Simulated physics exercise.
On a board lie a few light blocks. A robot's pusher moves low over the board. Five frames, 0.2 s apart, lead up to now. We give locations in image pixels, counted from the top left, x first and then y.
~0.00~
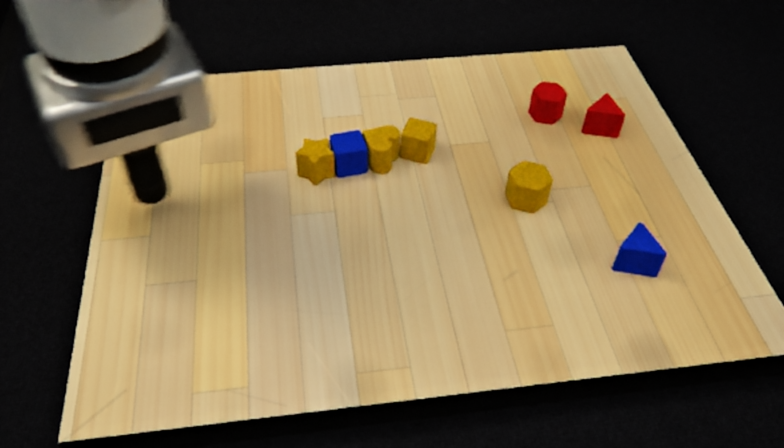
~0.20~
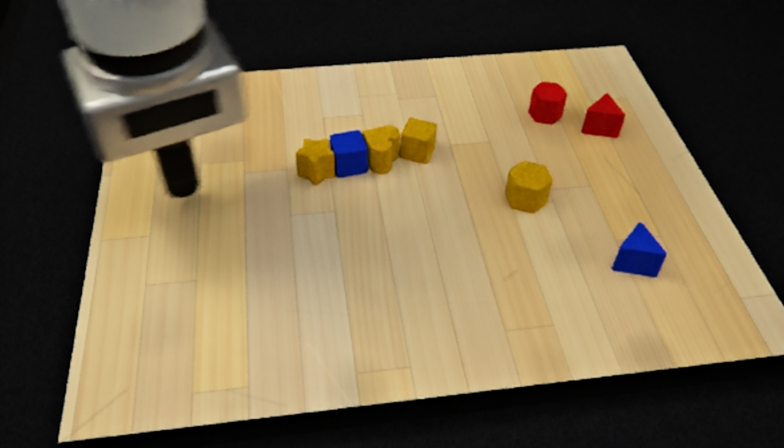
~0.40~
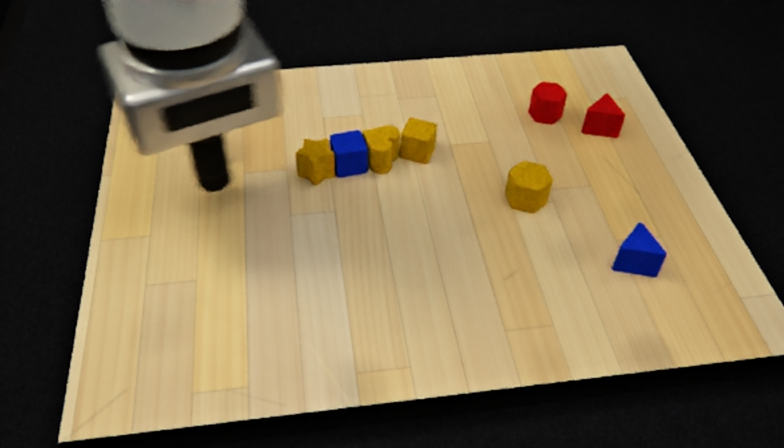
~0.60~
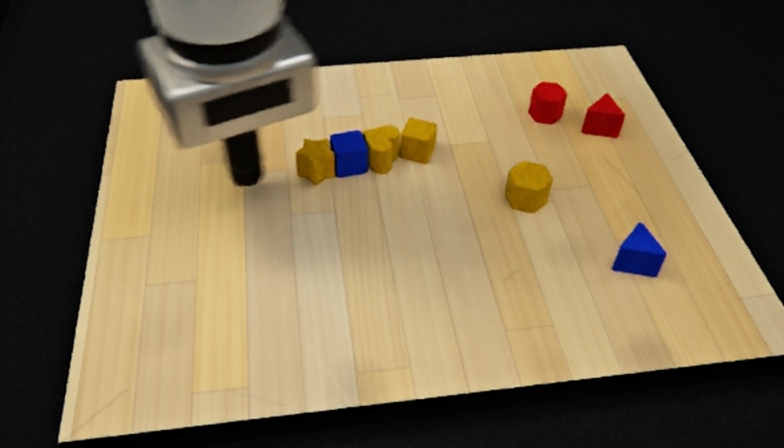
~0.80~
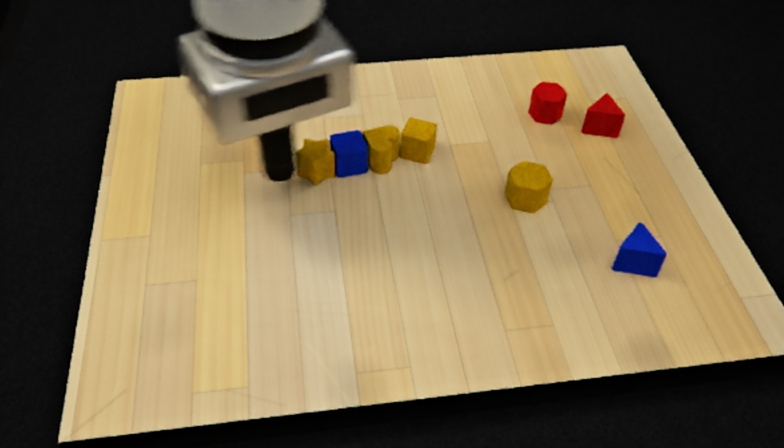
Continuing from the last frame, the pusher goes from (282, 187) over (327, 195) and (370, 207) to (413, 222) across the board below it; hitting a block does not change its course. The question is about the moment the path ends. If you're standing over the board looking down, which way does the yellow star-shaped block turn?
Prediction: Counterclockwise.
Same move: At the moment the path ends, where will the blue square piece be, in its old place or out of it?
Moved off its spot.
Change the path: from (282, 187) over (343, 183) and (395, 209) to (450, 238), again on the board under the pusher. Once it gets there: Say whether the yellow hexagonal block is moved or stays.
It barely shifts, if at all.
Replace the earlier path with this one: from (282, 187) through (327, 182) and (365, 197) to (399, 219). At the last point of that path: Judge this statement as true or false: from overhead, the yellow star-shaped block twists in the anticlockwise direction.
The claim holds.
On the path given first. One third of the way, pusher at (326, 180); yellow star-shaped block at (336, 151), turned 20° anticlockwise; blue square piece at (363, 138), turned 20° anticlockwise; yellow heart-shaped block at (392, 129), turned 15° anticlockwise.
Two thirds of the way, pusher at (370, 191); yellow star-shaped block at (338, 153), turned 40° anticlockwise; blue square piece at (365, 136), turned 20° anticlockwise; yellow heart-shaped block at (393, 127); yellow square piece at (424, 127).
At the end, pusher at (414, 207); yellow star-shaped block at (338, 153), turned 40° anticlockwise; blue square piece at (365, 136), turned 20° anticlockwise; yellow heart-shaped block at (393, 127); yellow square piece at (424, 127).
